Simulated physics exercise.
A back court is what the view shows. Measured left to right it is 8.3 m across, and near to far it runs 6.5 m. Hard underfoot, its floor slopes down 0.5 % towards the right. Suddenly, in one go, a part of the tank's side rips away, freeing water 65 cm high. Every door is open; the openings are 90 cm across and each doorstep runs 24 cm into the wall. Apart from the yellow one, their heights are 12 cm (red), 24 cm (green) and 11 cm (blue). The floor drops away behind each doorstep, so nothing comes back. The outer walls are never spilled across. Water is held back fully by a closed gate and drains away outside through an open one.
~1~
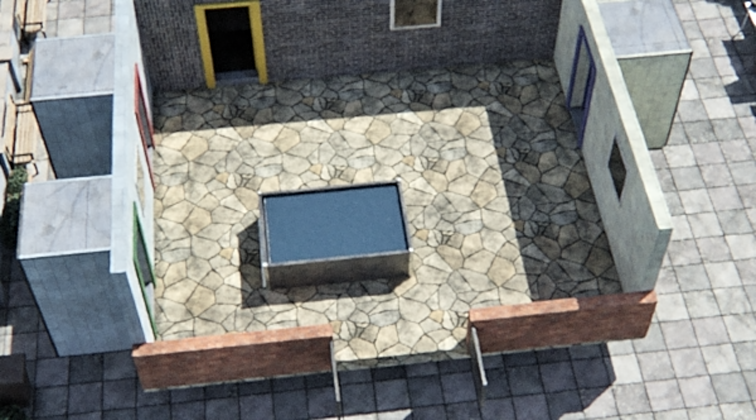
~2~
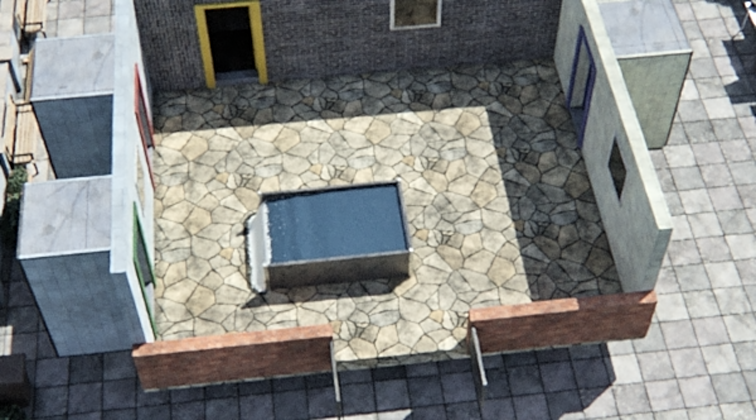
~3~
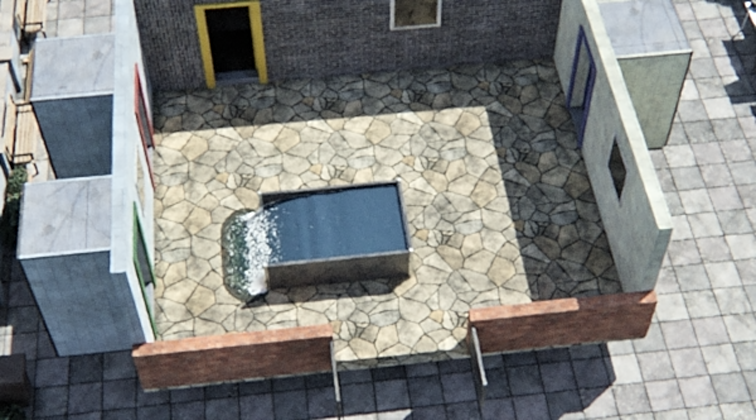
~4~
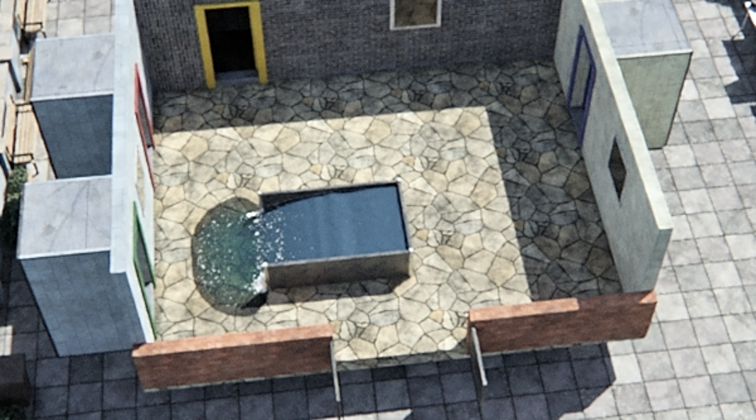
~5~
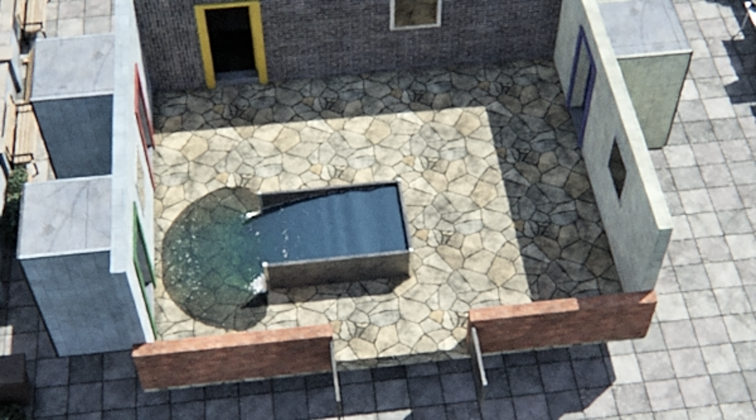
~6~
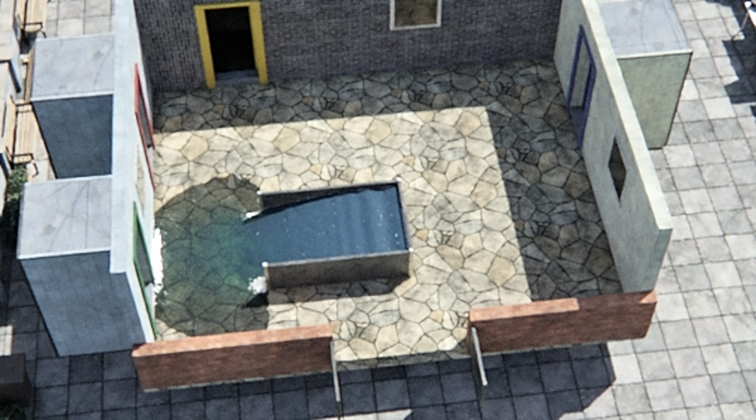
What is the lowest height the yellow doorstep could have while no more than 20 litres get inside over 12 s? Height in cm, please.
11 cm.
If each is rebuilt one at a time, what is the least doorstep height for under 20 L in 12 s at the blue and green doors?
You'd want about 7.0 centimetres at blue and about 26 centimetres at green.
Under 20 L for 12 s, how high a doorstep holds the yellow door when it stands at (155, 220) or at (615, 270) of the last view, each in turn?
Minimums: About 26 cm and 9.5 cm.
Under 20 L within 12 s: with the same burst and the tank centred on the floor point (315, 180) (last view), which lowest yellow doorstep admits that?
Then it needs to be around 6.5 cm high.
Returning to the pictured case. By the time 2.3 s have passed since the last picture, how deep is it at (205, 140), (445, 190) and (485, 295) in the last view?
About 6, 0 and 0 cm respectively.
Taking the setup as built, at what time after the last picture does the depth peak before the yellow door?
Near 2.8 seconds.
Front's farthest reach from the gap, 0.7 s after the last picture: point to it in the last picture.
At about (154, 152).
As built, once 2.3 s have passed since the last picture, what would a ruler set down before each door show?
Lab note, depth in cm: Red 13; green 27; yellow 12; blue 0.
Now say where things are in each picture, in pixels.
The tank at (334, 224) is whole and still, 65 cm deep; the yellow door at (233, 49) is dry, in the first frame.
The front is at (253, 288), 0.3 m from the gap at (266, 245); 0.4 m2 of floor is wet, 65 cm left at the back, in the second frame.
The gap is at (266, 246), the front 0.7 m out at (230, 287); the back of the tank holds 65 cm, in the third frame.
The gap is at (266, 247), the front 1.3 m out at (199, 282); the back of the tank holds 65 cm, in the fourth frame.
The gap is at (266, 247), the front 1.8 m out at (168, 285); the back of the tank holds 65 cm, in the fifth frame.
Water pours out at (266, 247) and has run 2.1 m, to (154, 217); about 7 cm deep outside, 62 cm at the back; the yellow door at (233, 49), 4.3 m from the gap, is still 2.8 m from the nearest water, in the sixth frame.
Then, 0.7 s after the last picture water covers 15 % of the floor, deepest (40 cm) near (165, 263); it has not reached the yellow door.
Then, 2.3 s after the last picture water covers 30 % of the floor, deepest (36 cm) near (156, 367); 12 cm at the yellow door, 0 litres in over its 15 cm doorstep.
Then, 11.3 s after the last picture water covers 95 % of the floor, deepest (11 cm) near (495, 69); 5 cm at the yellow door, 3 litres in over its 15 cm doorstep.
At the yellow door as built, the water peaked near 16 cm, 2.9 s after the last picture.
Run again over the same 12 s with other heights there, 30 litres in over 9.5 cm, 8 litres over 13 cm. The limit of 20 litres is kept from about 11 cm up.
